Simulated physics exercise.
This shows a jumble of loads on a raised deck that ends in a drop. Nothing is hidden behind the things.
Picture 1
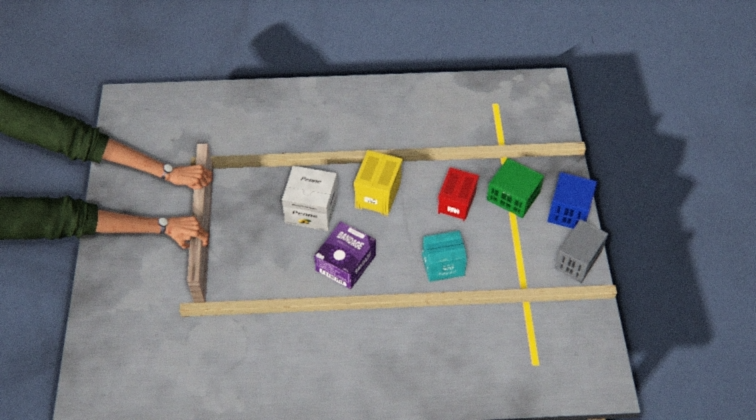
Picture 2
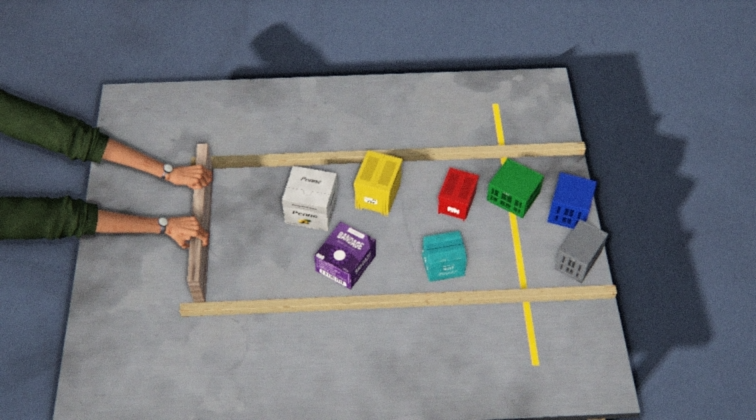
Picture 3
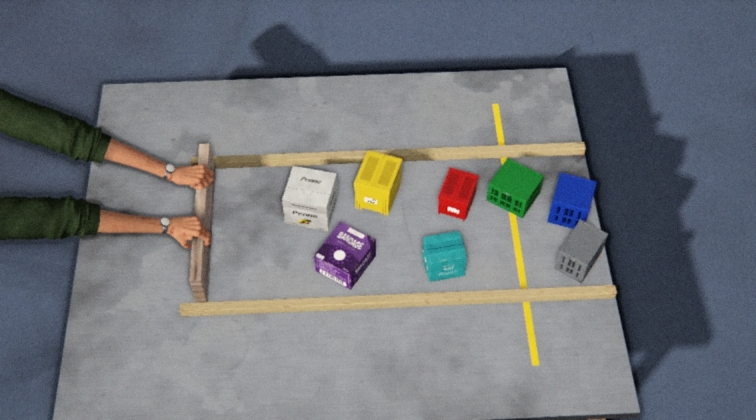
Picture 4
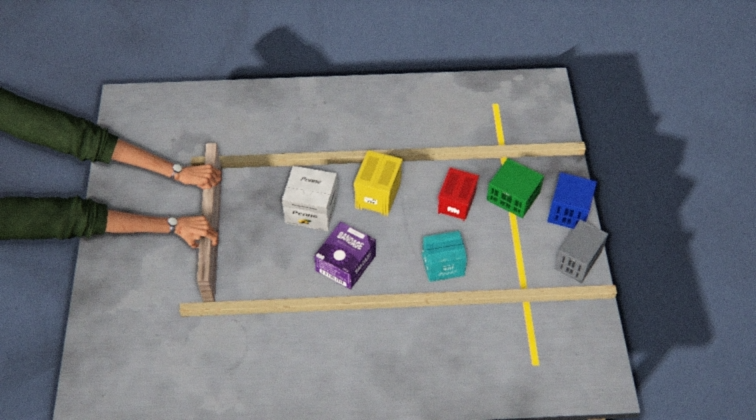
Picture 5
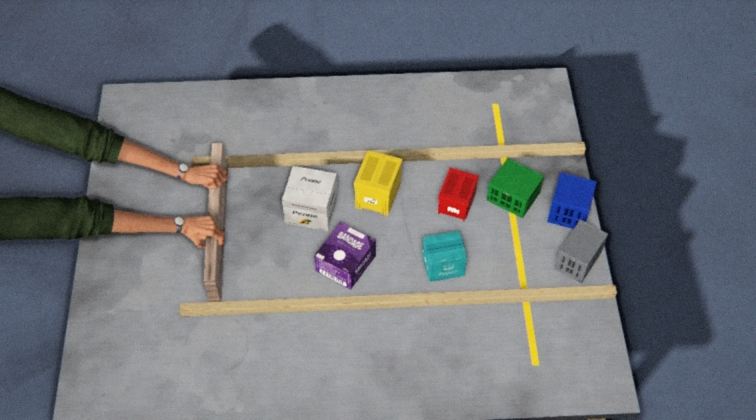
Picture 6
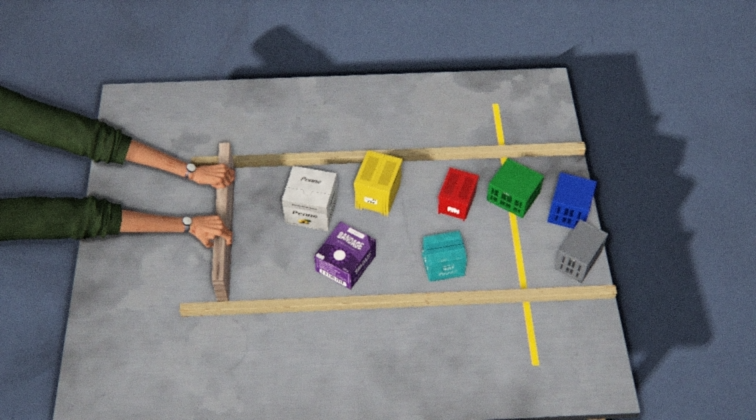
Two hands slide a wooden plank slightly right toward colourful boxes and crates that stay still.
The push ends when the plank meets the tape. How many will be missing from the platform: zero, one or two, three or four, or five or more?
As it turns out, the number that fall off is three or four.
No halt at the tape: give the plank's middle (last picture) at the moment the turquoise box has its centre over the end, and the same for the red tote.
At (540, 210) for the turquoise box; at (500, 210) for the red tote.
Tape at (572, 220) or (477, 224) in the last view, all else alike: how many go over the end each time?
In that order 6 and 2.
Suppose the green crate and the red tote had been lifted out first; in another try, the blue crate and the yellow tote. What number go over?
Fallen: 1, and 2 in the other try.
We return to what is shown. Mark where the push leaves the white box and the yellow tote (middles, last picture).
The white box at (534, 187), the yellow tote at (572, 176).
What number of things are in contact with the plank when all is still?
That makes 2.
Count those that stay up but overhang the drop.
The number is 0.
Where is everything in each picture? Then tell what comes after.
In the first picture, blue crate (572, 202); grey crate (581, 251); green crate (515, 188); plank (201, 222); tape (514, 223).
In the second picture, grey crate (581, 251); turquoise box (444, 256).
In the third picture, green crate (515, 188); red tote (458, 195).
In the fourth picture, blue crate (572, 202); white box (311, 199).
In the fifth picture, grey crate (581, 251); yellow tote (378, 184).
In the sixth picture, blue crate (572, 202); grey crate (581, 251); green crate (515, 188); plank (224, 221); tape (514, 223).
A little later, none off yet; blue crate at rest near (572, 202); grey crate at rest near (581, 251); green crate at rest near (515, 188).
When it is over, the number that fall off is three or four; down, red tote, green crate, grey crate and blue crate.
